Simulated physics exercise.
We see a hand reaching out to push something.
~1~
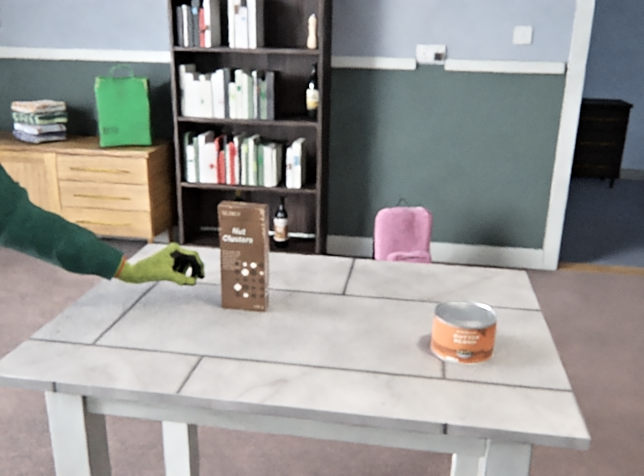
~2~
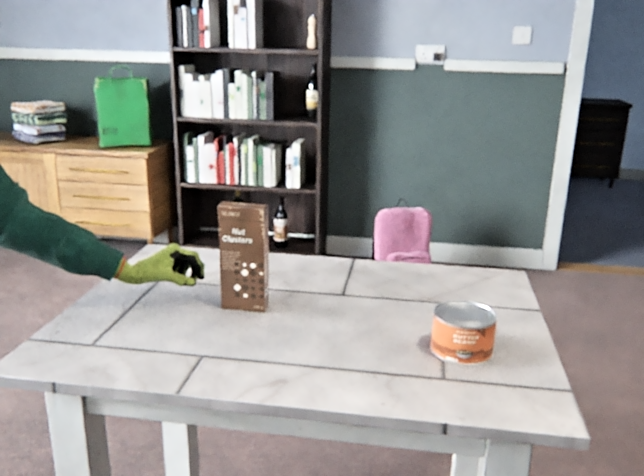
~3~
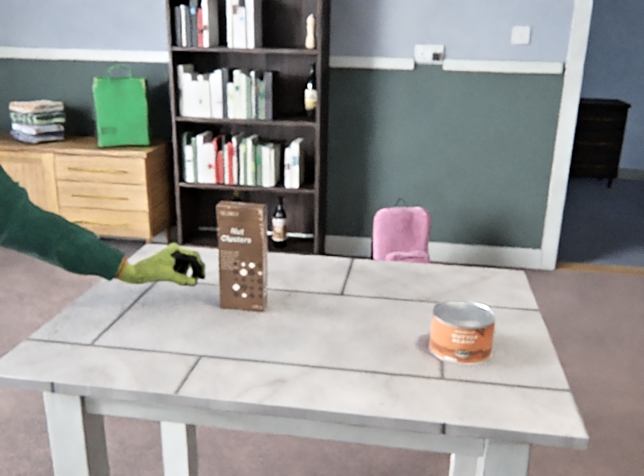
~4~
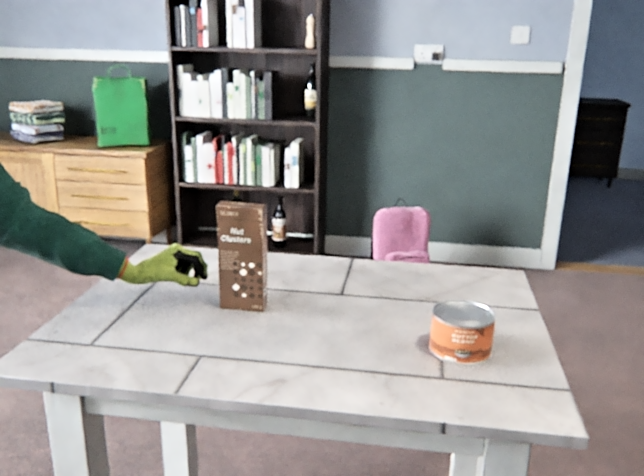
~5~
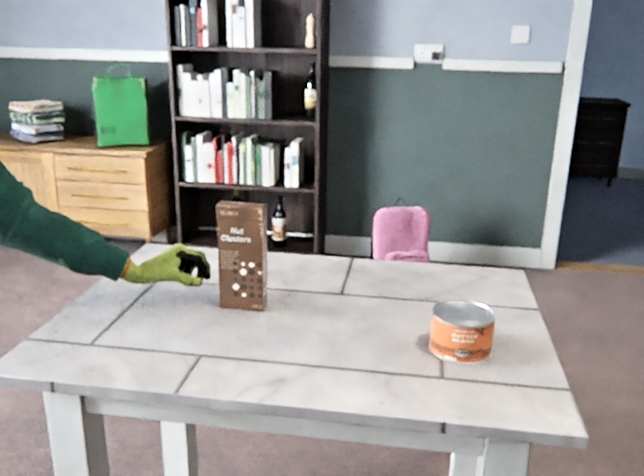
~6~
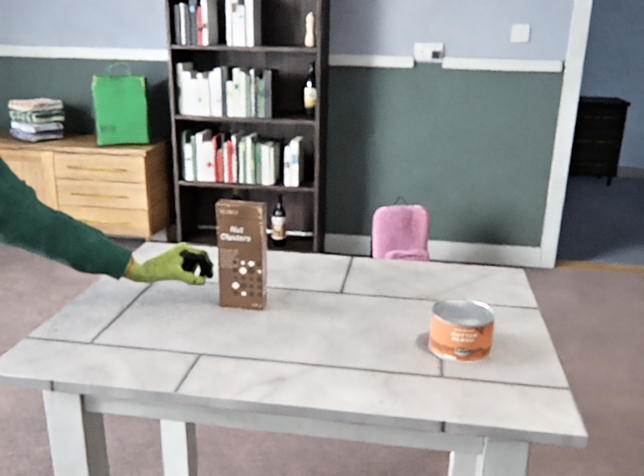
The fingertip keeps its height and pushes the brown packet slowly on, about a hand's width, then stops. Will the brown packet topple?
The brown packet keeps standing.
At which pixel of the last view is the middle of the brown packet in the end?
At about (304, 260).
Then, 0.70 s on from there, brown packet shifted a little near (259, 257).
Then, 1.30 s on from there, brown packet shifted about its own width near (284, 258).
In the end, moved from the start, brown packet. At the end, from the last picture's camera, brown packet near (304, 260).
